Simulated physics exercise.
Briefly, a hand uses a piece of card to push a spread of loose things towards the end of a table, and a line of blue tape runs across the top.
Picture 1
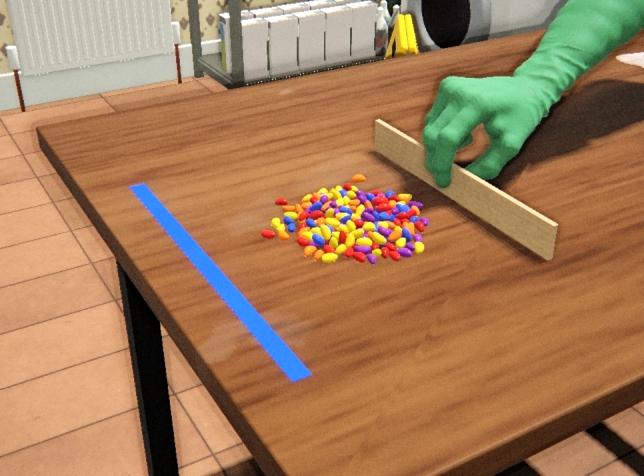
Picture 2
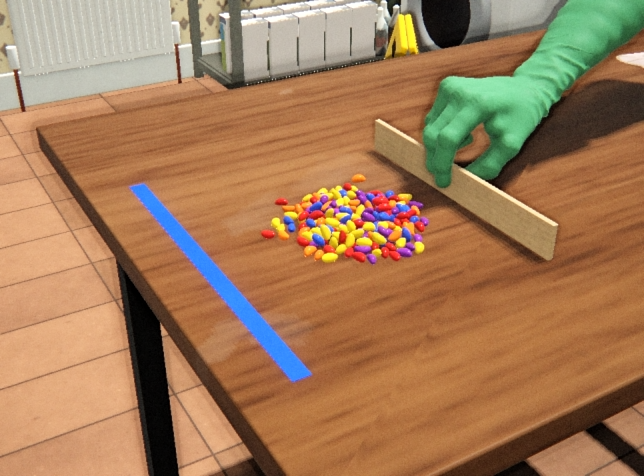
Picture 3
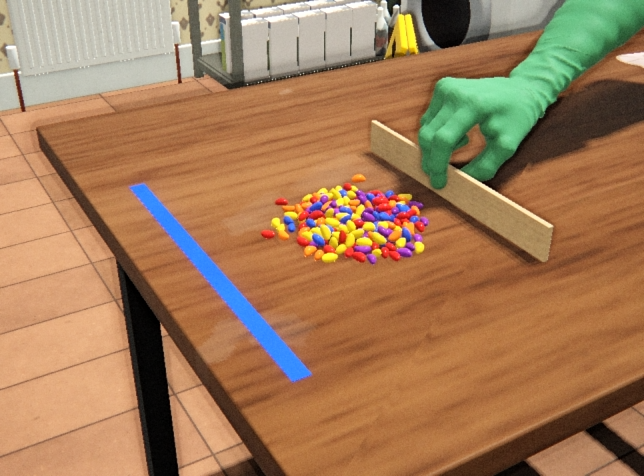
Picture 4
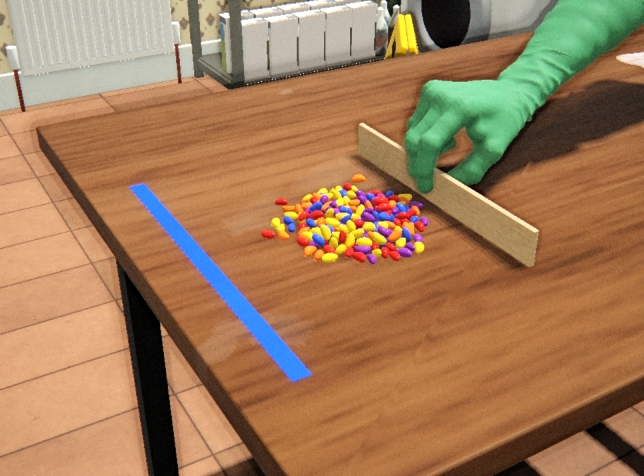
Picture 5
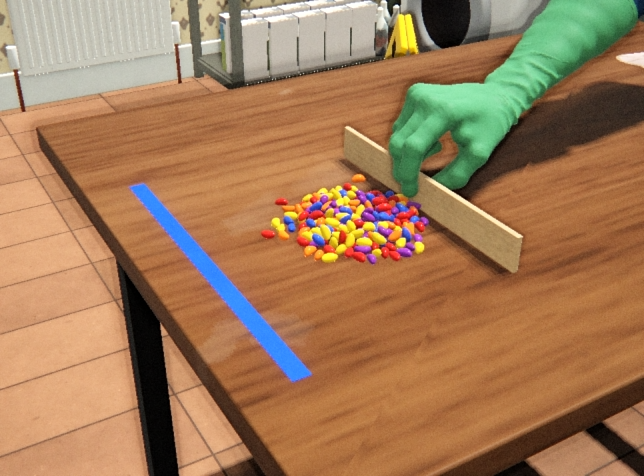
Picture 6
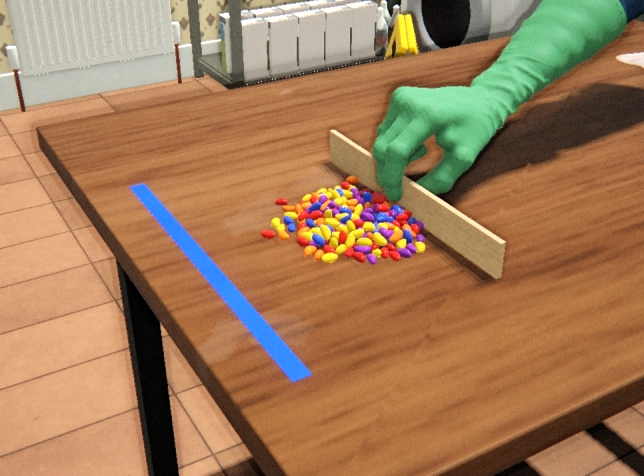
On a wooden table, a green-gloved hand slides a card left against colourful jelly beans.
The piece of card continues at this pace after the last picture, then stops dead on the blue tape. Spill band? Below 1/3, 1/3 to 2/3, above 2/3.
It loses a share bigger than a third yet smaller than two thirds.
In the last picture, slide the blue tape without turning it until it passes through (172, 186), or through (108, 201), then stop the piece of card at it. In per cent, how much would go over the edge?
Note: Case one 20 in a hundred; case two 100 in a hundred.
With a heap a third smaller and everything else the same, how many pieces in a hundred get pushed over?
Roughly 40 per cent.
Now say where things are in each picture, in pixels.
In the first picture, piece of card near (538, 232), at rest; blue tape near (143, 193), about a palm's width from the edge; edge at (150, 286); the heap near (353, 223), jelly beans.
In the second picture, piece of card near (538, 232), at rest.
In the third picture, piece of card near (533, 233); the heap near (353, 223).
In the fourth picture, piece of card near (519, 238).
In the fifth picture, piece of card near (503, 244); the heap near (353, 223).
In the sixth picture, piece of card near (486, 249); blue tape near (143, 193); edge at (150, 286); the heap near (352, 223), a little pushed along.
Shortly afterwards, piece of card still moving, near (305, 206); heap all on the table, its front near (209, 272).
Next, piece of card stopped at the blue tape; heap near a third over the edge.
Some moments later, piece of card stopped at the blue tape; heap near half over the edge.
In the end, piece of card stopped at the blue tape; heap near half over the edge.
